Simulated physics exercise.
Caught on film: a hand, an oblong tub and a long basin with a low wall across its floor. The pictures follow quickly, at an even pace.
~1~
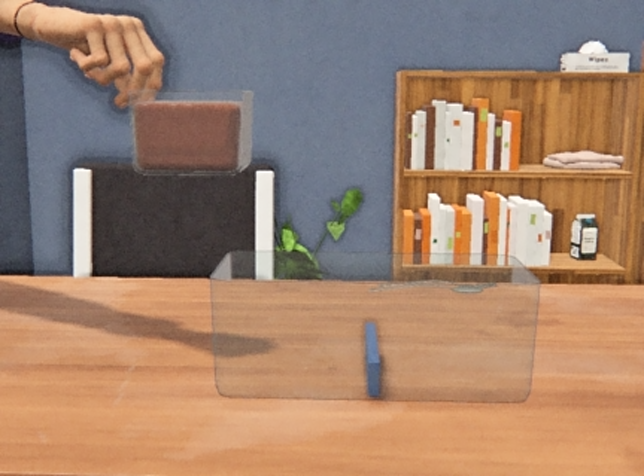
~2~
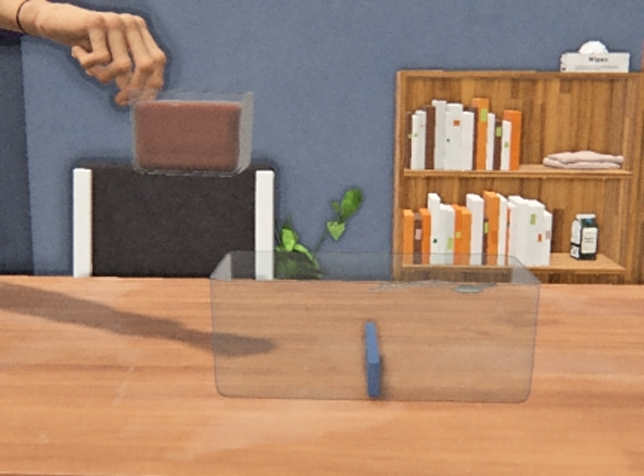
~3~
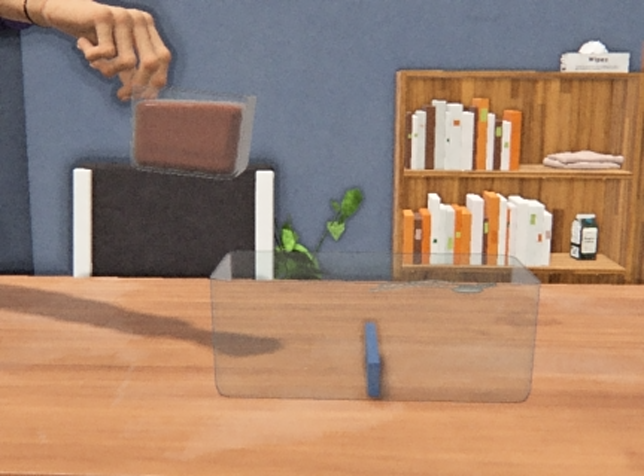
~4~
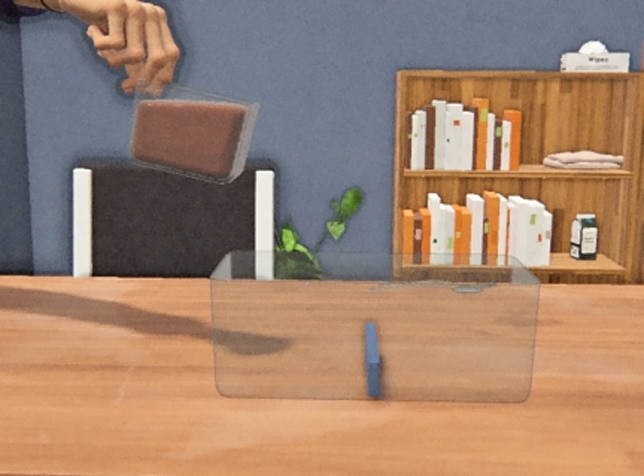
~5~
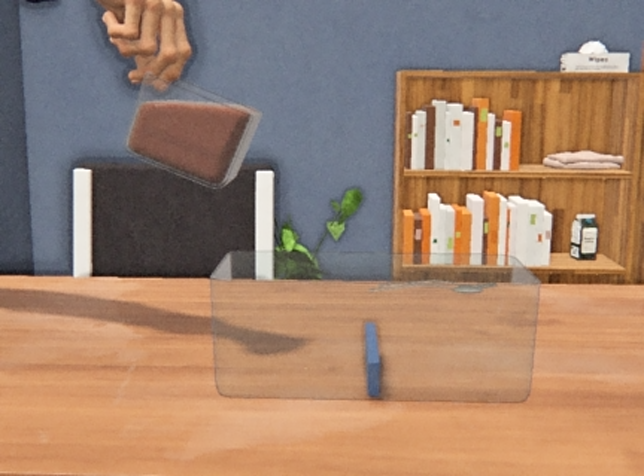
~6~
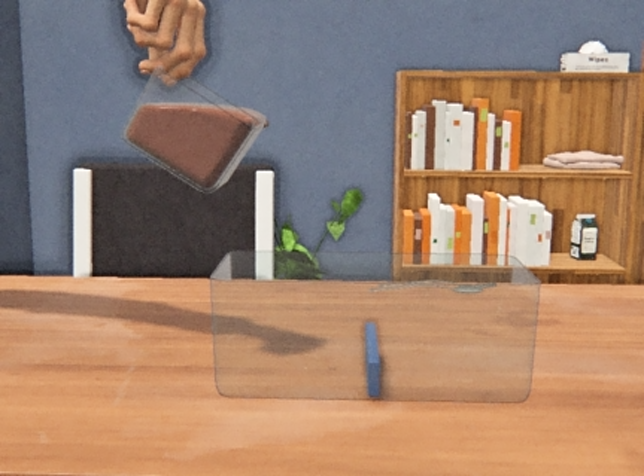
A small clear tub of brown tea, with a hand at its upper left, tilted steadily down to the right above a long clear basin on a wooden table as the hand moved rightward.
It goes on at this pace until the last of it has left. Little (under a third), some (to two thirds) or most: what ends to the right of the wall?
In the end not even a third is right of the wall.
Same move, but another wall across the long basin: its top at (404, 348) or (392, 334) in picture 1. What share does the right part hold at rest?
In turn 20 and 5 in a hundred.
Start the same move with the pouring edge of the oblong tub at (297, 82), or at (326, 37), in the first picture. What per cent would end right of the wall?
The first gives 50 %, the second 85 %.
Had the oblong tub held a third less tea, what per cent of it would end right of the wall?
About 10 per cent.
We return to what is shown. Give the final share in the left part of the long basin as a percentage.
About 80 per cent.
A moment on, the oblong tub is tipped on its side and 35 per cent is still to pour, 24 is left of the wall and 0 right of it.
Next, the oblong tub is tipped right over and 8 per cent is still to pour, 78 is left of the wall and 3 right of it.
Then the oblong tub is tipped right over and 1 per cent is still to pour, 82 is left of the wall and 14 right of it.
Later the oblong tub is tipped right over and 0 per cent is still to pour, 83 is left of the wall and 15 right of it.
At rest 82 per cent lies left of the wall, 16 right of it and 2 outside.
